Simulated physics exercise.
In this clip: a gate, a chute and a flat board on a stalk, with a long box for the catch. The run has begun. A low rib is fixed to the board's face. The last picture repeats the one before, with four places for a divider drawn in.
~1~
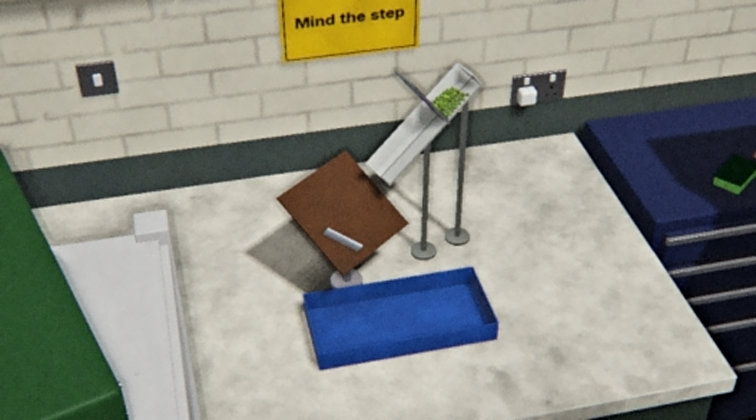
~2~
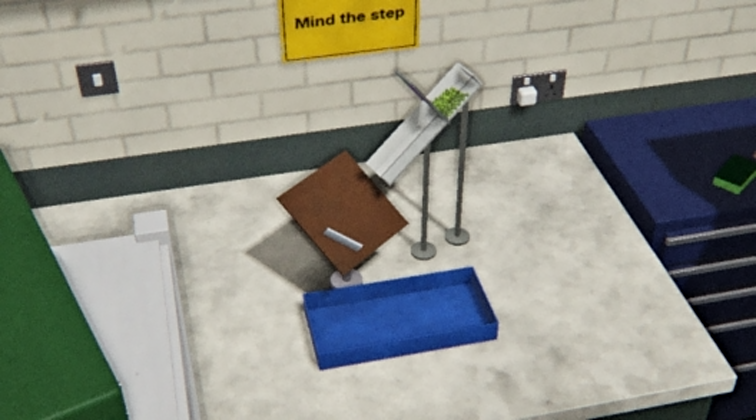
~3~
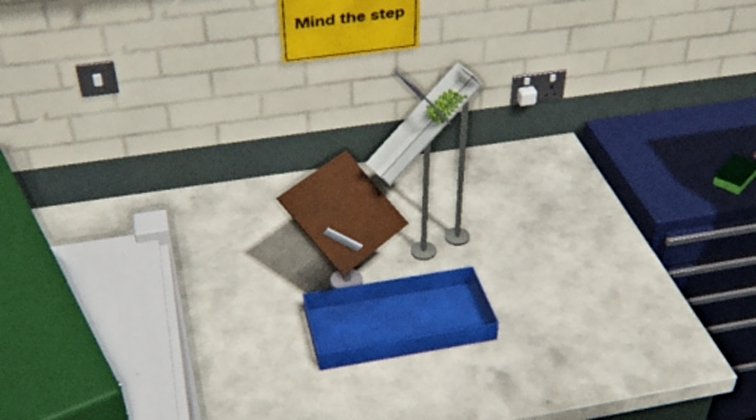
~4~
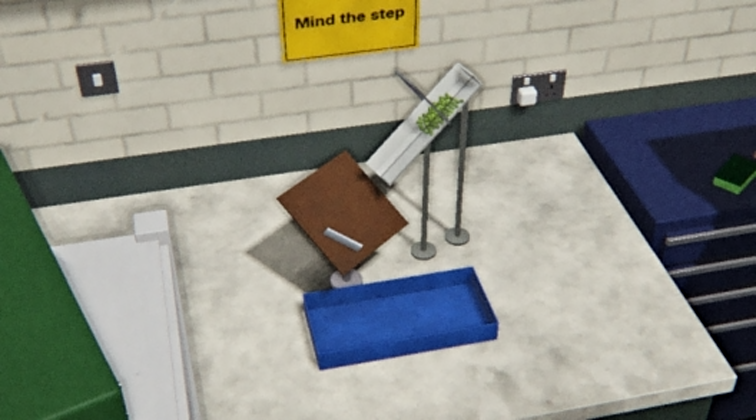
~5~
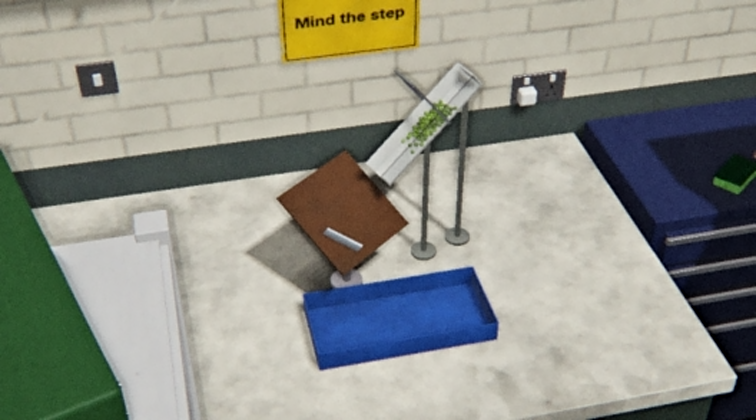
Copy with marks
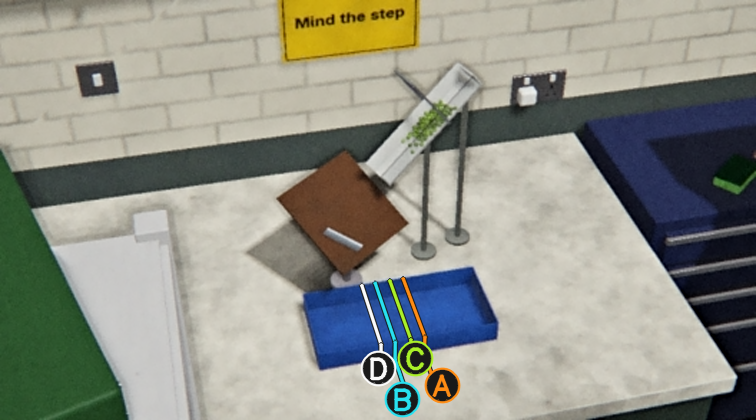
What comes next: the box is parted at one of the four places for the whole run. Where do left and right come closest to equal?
C works best here.
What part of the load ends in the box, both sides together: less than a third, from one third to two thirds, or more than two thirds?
It is more than two thirds.
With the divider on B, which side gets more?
Right.
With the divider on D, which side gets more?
The right side.
On the marked copy, line A crosses the front rim at (424, 336); line B crosses the front rim at (395, 341); line C crosses the front rim at (410, 338); line D crosses the front rim at (380, 343).
With A, of what is caught, most on the left of the divider, a small part on the right.
With B, of what is caught, a small part on the left of the divider, most on the right.
With C, of what is caught, about half on the left of the divider, about half on the right.
With D, of what is caught, a stray few on the left of the divider, nearly all on the right.
